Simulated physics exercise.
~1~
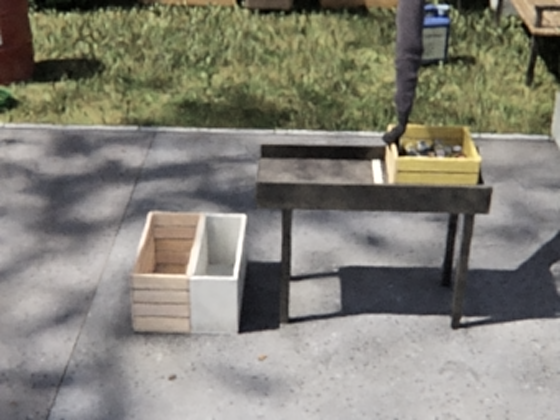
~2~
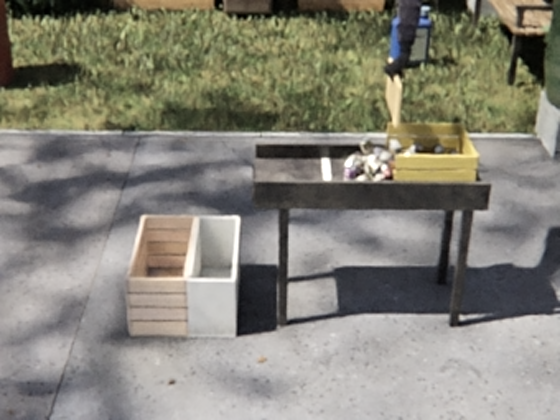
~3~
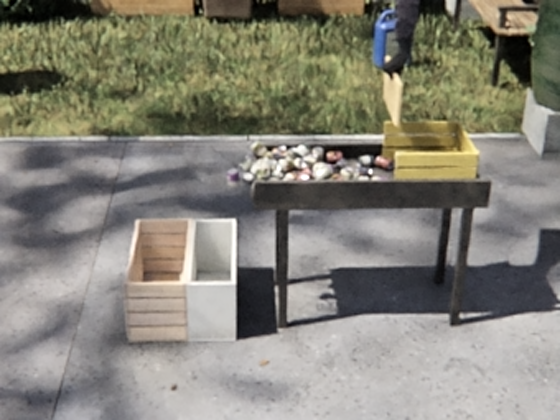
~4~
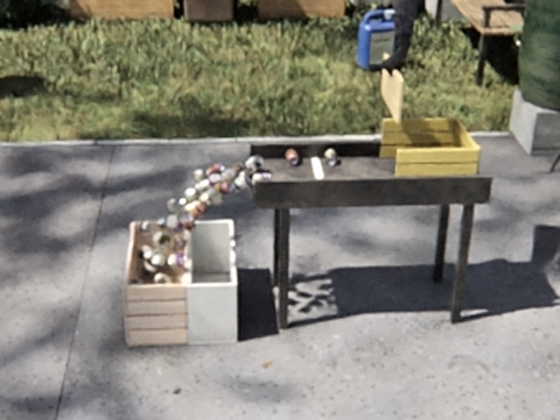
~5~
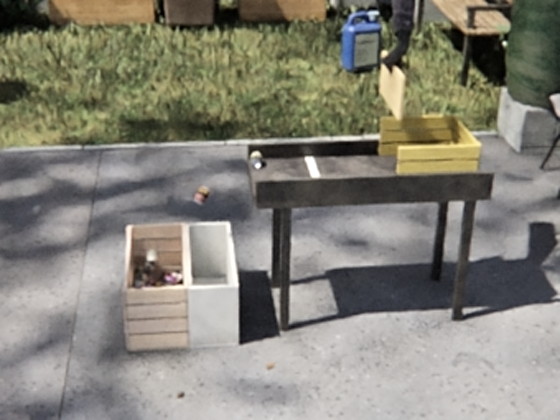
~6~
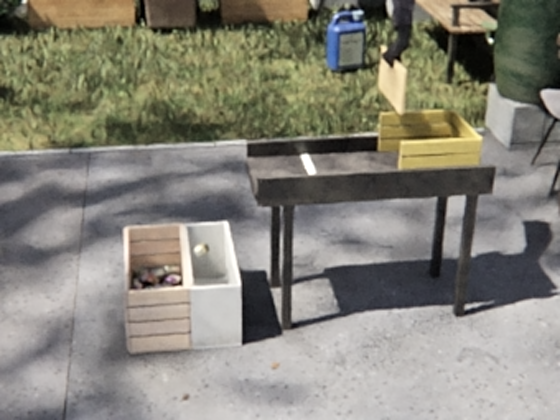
On a sunlit paved patio beside grass, a gate lifts at a yellow pen on a dark table, and small cans stream left along its belt, tumbling off the end mostly into a wooden box, with one ending in the white tote alongside.
